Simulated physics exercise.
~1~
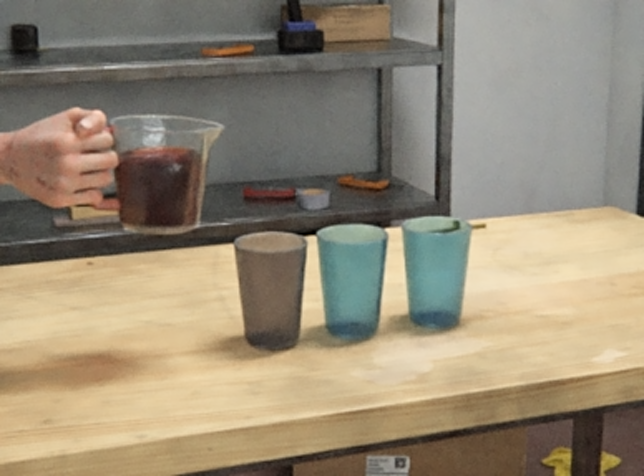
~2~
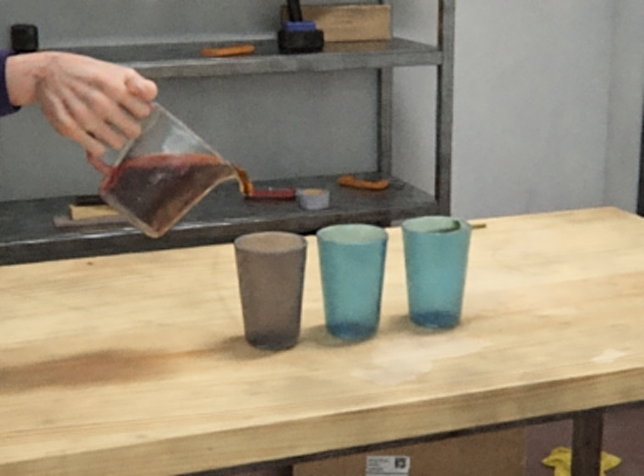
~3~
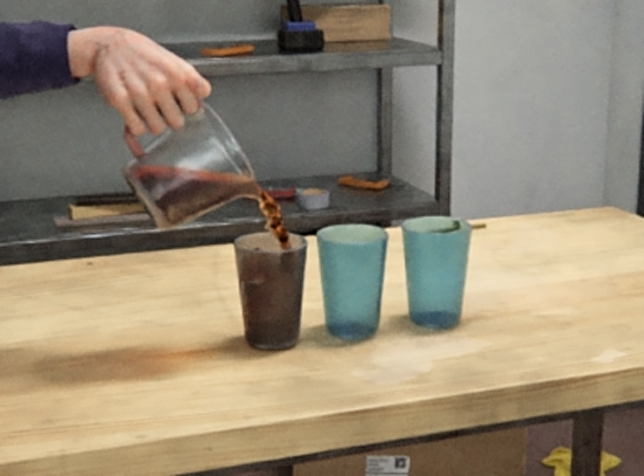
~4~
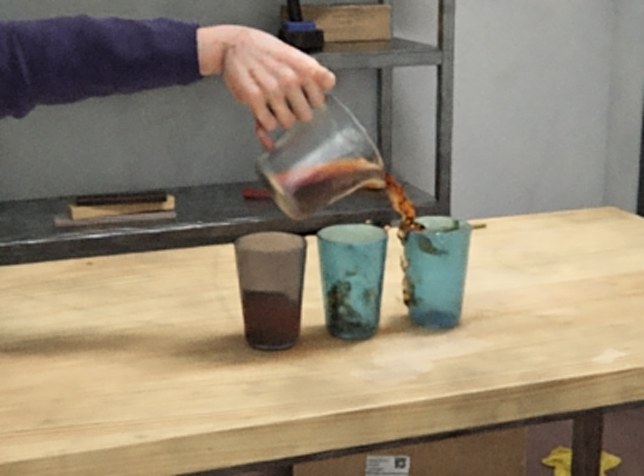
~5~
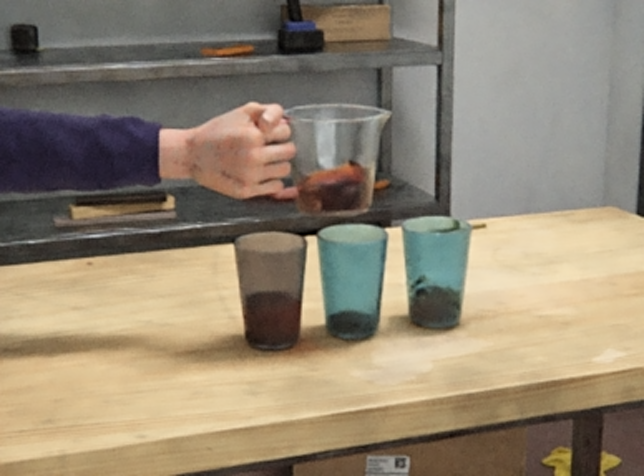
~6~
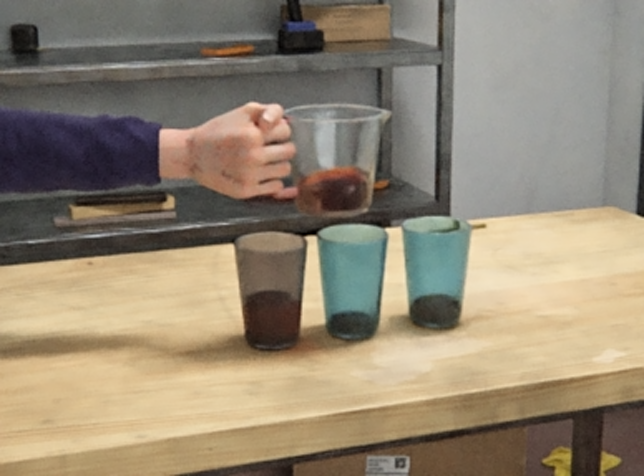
The clip shows a hand tilting a glass measuring jug of dark tea and moving it right along three empty glasses on a wooden table, pouring into each, then levelling it, leaving the left brown glass fuller than the two teal ones and some tea still in the jug.
